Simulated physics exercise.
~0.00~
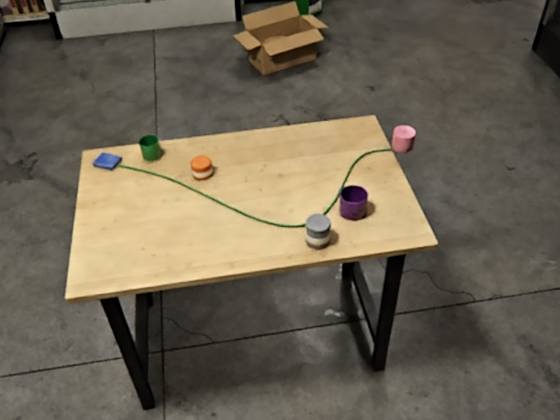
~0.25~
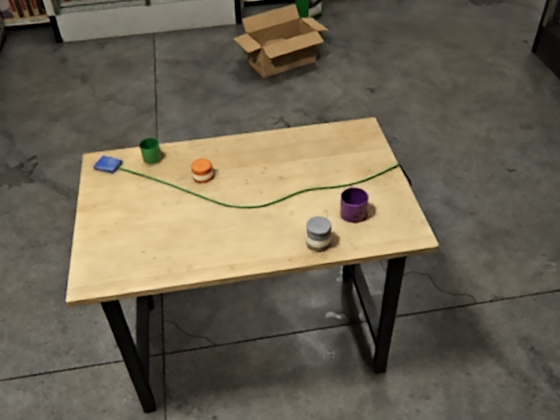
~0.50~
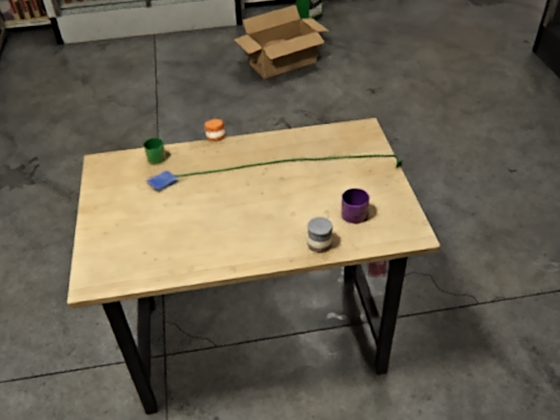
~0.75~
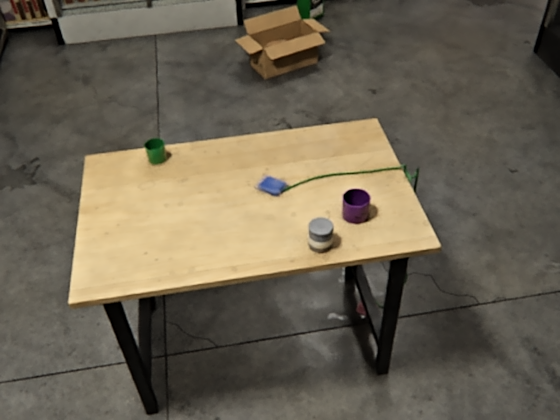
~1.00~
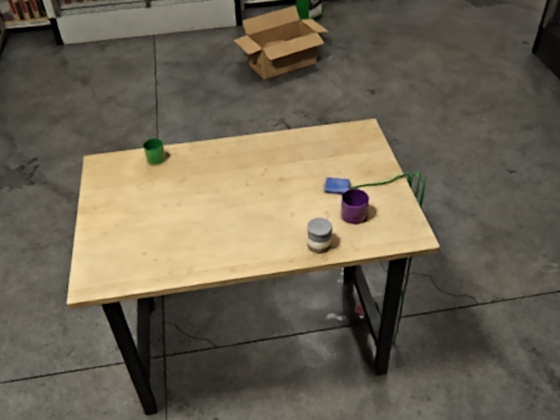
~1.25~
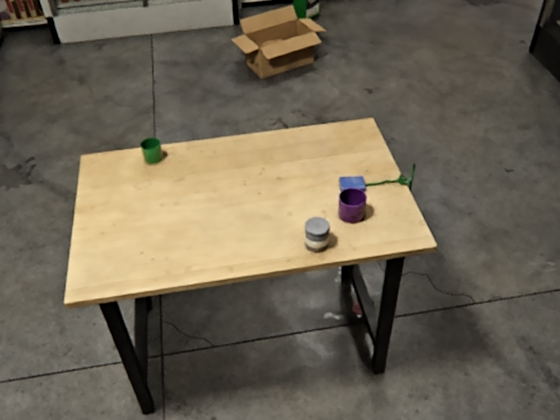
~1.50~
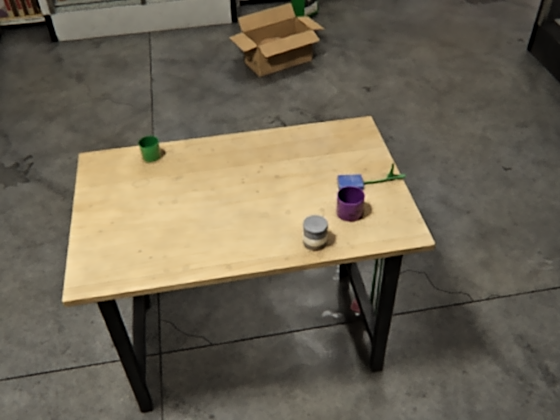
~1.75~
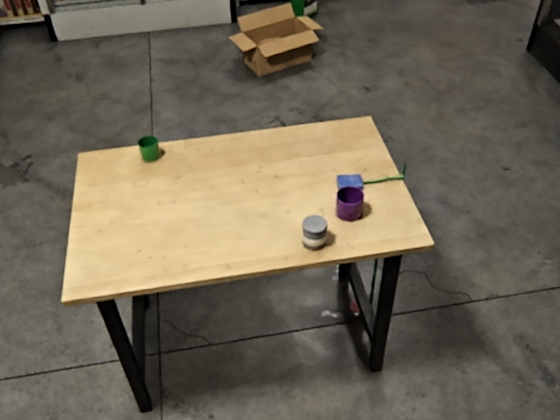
The clip opens on a wooden table holding a blue phone, a green mug, an orange canister, a grey tin and a purple mug, with a pink cup-shaped object at the right edge tied to the phone by a green cable. The pink object drops off the right side, and the cable straightens. It drags the phone rightward, and the orange canister shifts toward the back edge, then disappears from the tabletop. The phone slides on, slowing to rest behind the purple mug. Both mugs and the tin remain in place, with the cable trailing over the right edge.
